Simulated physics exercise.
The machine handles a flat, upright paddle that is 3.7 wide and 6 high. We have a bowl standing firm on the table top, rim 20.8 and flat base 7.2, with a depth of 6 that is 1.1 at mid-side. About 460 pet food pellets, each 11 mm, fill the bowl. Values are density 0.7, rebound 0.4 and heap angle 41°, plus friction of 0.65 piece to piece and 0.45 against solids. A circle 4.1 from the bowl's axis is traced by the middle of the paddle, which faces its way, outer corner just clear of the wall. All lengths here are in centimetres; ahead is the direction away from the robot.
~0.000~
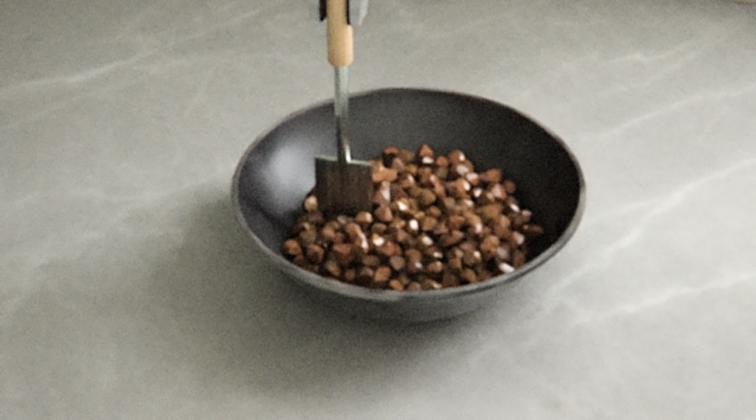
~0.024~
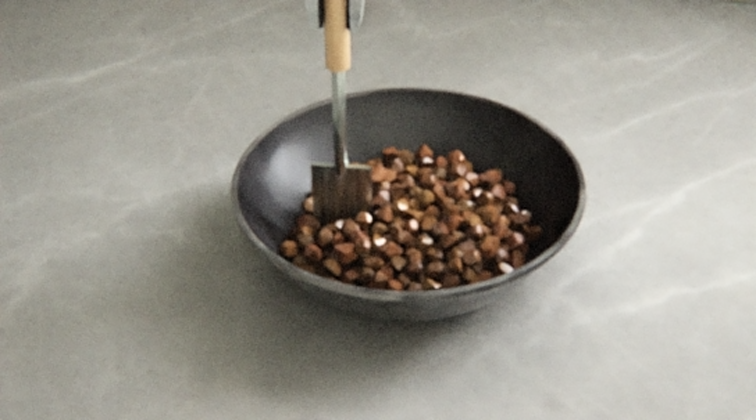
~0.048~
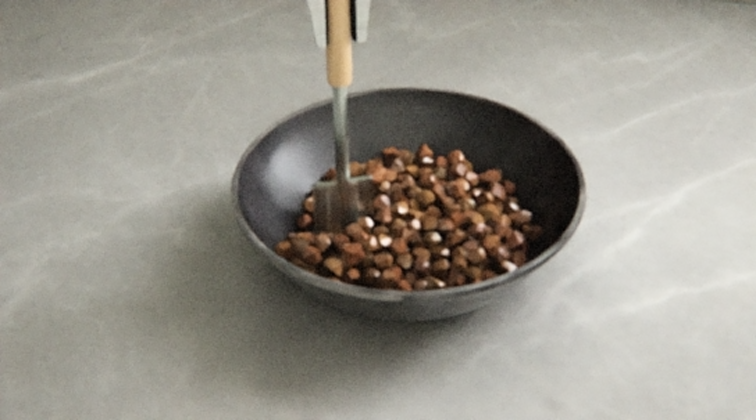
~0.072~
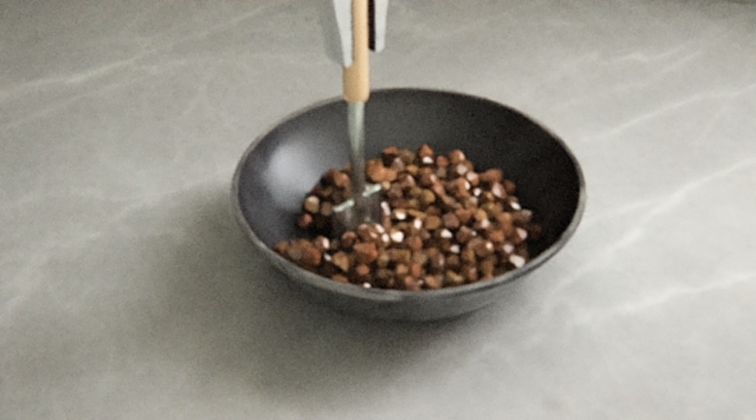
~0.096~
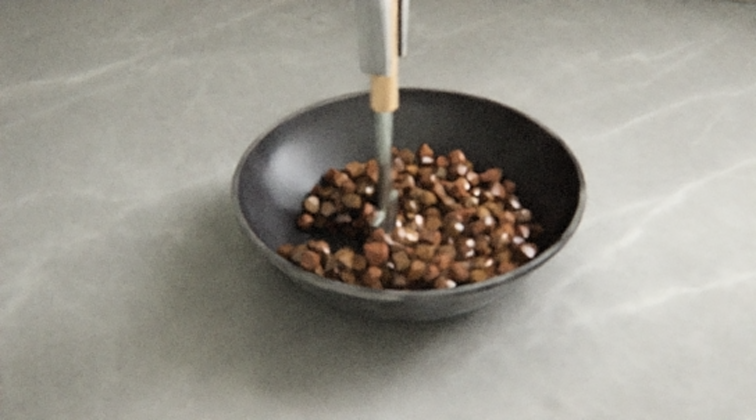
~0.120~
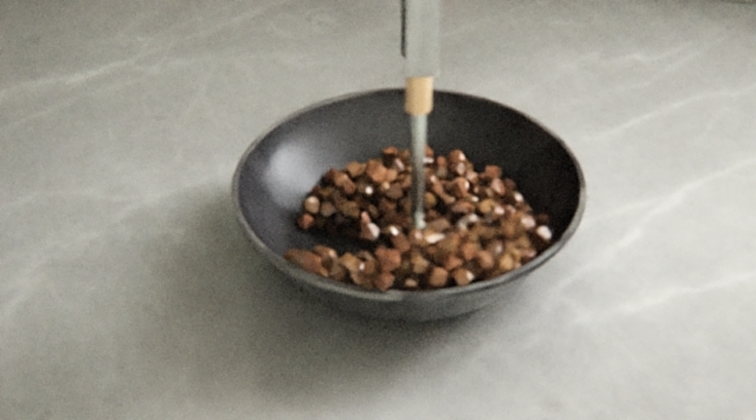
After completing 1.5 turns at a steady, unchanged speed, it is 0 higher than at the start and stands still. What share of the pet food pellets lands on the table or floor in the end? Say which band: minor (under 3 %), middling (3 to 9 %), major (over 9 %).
Band: Major.
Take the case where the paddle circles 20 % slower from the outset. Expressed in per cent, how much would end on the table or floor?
Near 20 in a hundred, it would be.
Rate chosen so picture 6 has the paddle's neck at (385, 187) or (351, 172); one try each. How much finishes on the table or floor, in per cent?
It comes to close to 15 per cent and close to 5 per cent.
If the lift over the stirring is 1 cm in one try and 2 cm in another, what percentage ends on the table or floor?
Roughly 30 percent, then roughly 25 percent.
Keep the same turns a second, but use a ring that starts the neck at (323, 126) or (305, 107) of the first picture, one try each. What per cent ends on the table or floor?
Close to 55 and 35 in a hundred.
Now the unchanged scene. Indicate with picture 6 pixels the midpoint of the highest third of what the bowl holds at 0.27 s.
I'd put it at around (445, 127).
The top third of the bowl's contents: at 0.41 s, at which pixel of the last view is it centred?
Top-third centre at approx. (323, 251).
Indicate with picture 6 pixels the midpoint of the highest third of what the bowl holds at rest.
Close to (484, 191).
By 0.27 s, 274° round, highest piece 11 above the table; 397 in the bowl, 16 on the table or floor, 44 in flight or on the tool.
By 0.41 s, 76° round, highest piece 10 above the table; 344 in the bowl, 81 on the table or floor, 32 in flight or on the tool.
By 0.68 s, 180° round, highest piece 7 above the table; 304 in the bowl, 151 on the table or floor, 2 in flight or on the tool.
By 1.38 s, 180° round, highest piece 7 above the table; 304 in the bowl, 153 on the table or floor.
Final count, 304 in the bowl, 153 on the table or floor. That is 33 % on the table or floor.
